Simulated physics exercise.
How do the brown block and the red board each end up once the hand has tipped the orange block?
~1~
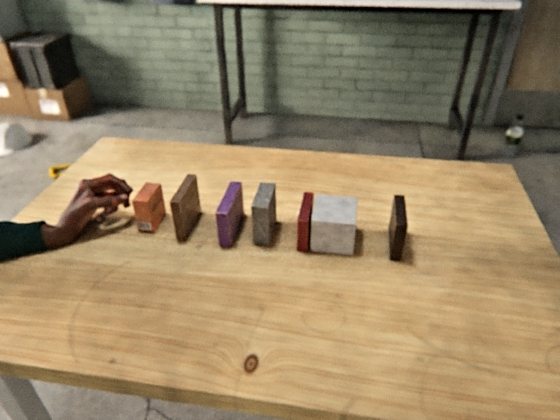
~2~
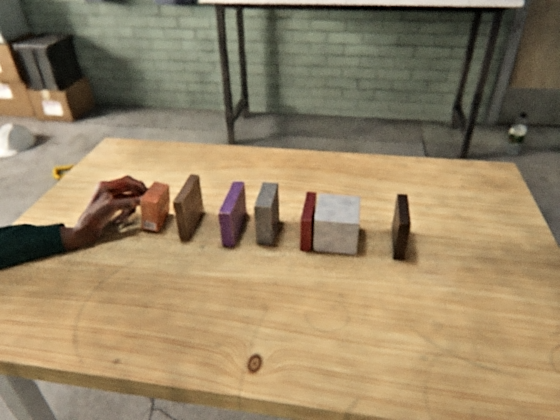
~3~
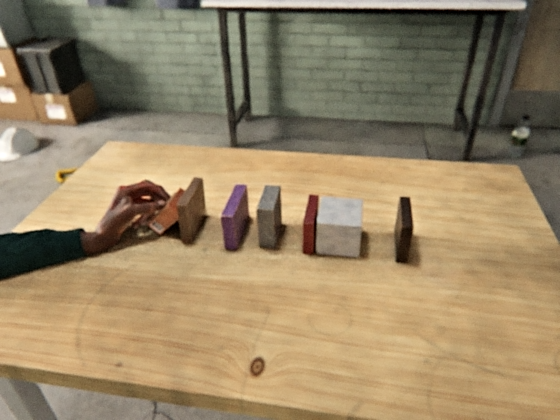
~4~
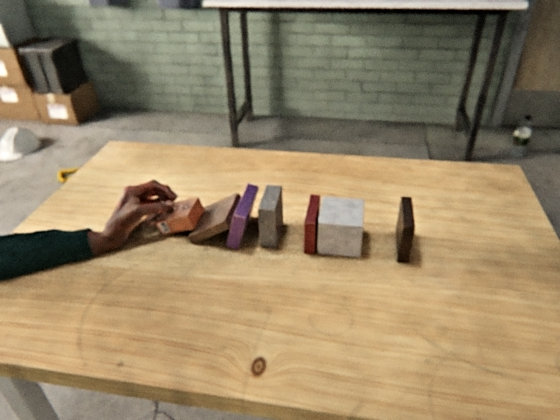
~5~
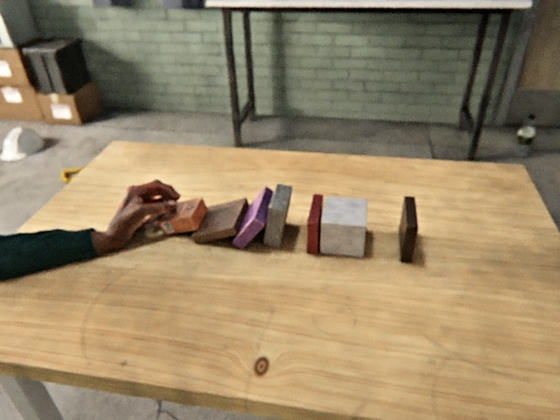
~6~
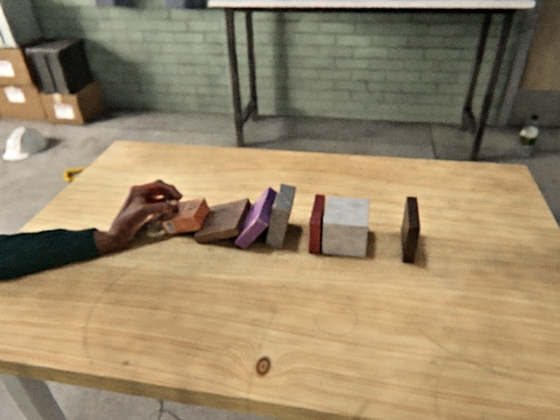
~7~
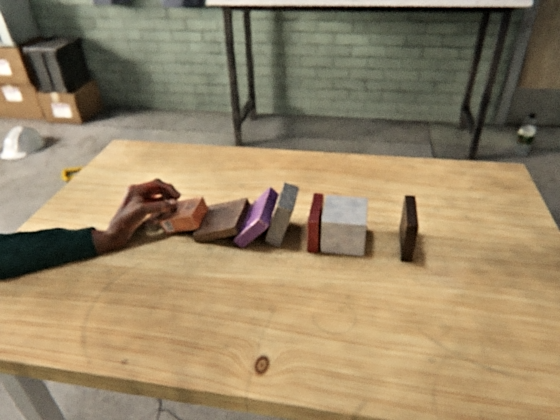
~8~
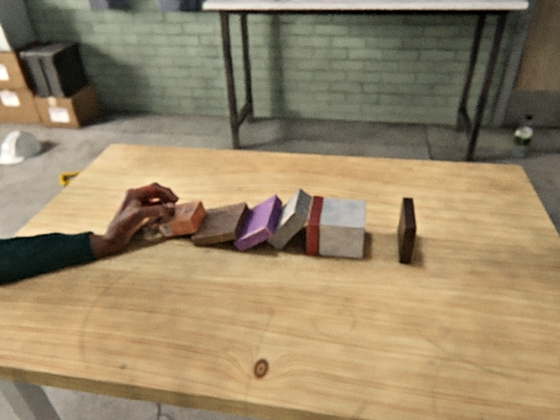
The brown block is knocked over to the right, while the red board stays standing beside the white block.
